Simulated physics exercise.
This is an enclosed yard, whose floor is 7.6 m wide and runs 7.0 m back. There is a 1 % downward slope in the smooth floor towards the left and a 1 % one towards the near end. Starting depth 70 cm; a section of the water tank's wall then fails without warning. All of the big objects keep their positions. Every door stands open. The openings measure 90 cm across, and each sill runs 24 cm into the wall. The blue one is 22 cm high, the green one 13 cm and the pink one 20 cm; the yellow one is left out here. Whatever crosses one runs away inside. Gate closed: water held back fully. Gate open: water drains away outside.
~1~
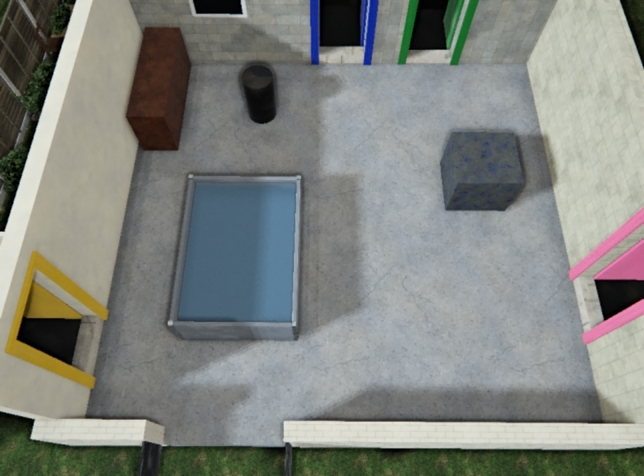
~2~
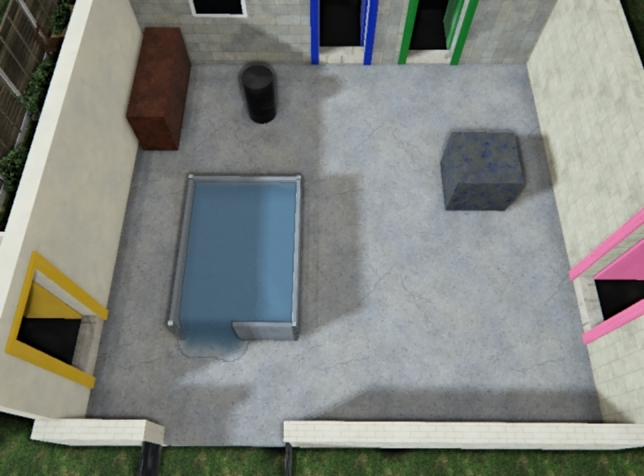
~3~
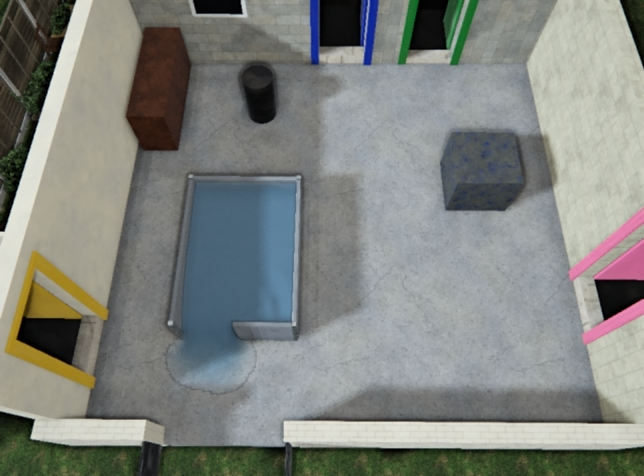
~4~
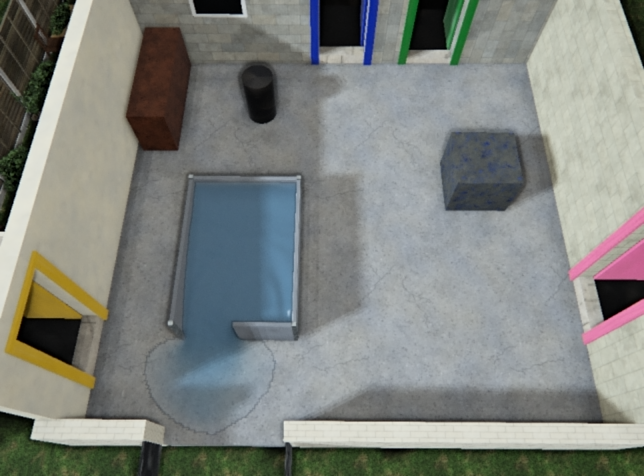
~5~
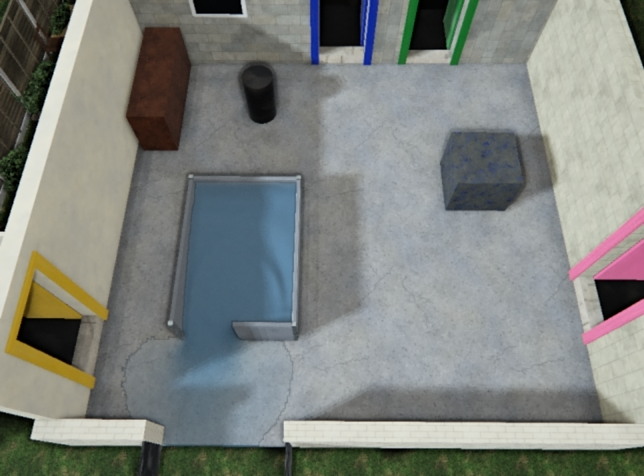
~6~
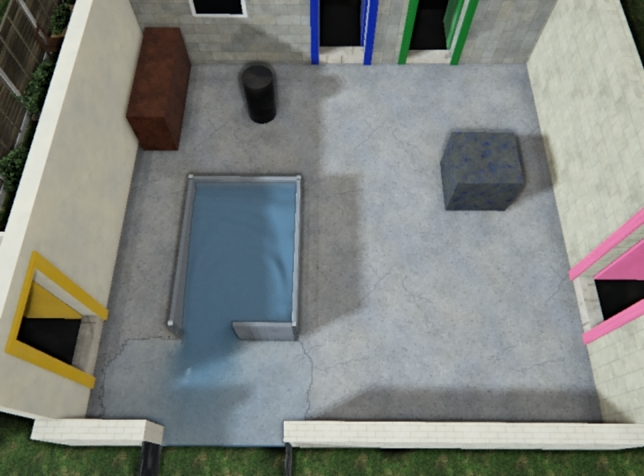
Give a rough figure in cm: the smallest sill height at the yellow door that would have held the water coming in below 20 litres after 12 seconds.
8.5 cm.
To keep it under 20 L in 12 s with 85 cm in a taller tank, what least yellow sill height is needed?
10.5 cm.
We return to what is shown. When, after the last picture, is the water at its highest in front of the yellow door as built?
The level tops out around 1.8 s.
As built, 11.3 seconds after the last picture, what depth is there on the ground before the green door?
0.0 cm.
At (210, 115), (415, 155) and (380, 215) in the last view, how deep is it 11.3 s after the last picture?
Roughly 3, 1 and 1 centimetres.
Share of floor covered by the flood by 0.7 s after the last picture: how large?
Near 10 per cent of the open floor.
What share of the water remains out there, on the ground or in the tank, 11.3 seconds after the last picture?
Something near 40 out of a hundred parts.
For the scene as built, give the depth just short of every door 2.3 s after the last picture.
Centimetres: Blue = 0, green = 0, yellow = 13, pink = 0.
Then, 0.7 s after the last picture water covers 10 % of the floor, deepest (52 cm) near (85, 425); 8 cm at the yellow door, 0 litres in over its 26 cm sill.
Then, 2.3 s after the last picture water covers 20 % of the floor, deepest (28 cm) near (97, 425); 13 cm at the yellow door, 0 litres in over its 26 cm sill.
Then, 11.3 s after the last picture water covers 45 % of the floor, deepest (9 cm) near (85, 425); 4 cm at the yellow door, 0 litres in over its 26 cm sill.
At the yellow door as built, the water peaked near 13 cm, 1.9 s after the last picture.
With a sill of 7 cm, 32 litres would have come in within the 12 s; with 9.5 cm, 13 litres. So under 20 litres takes about 8.5 cm.
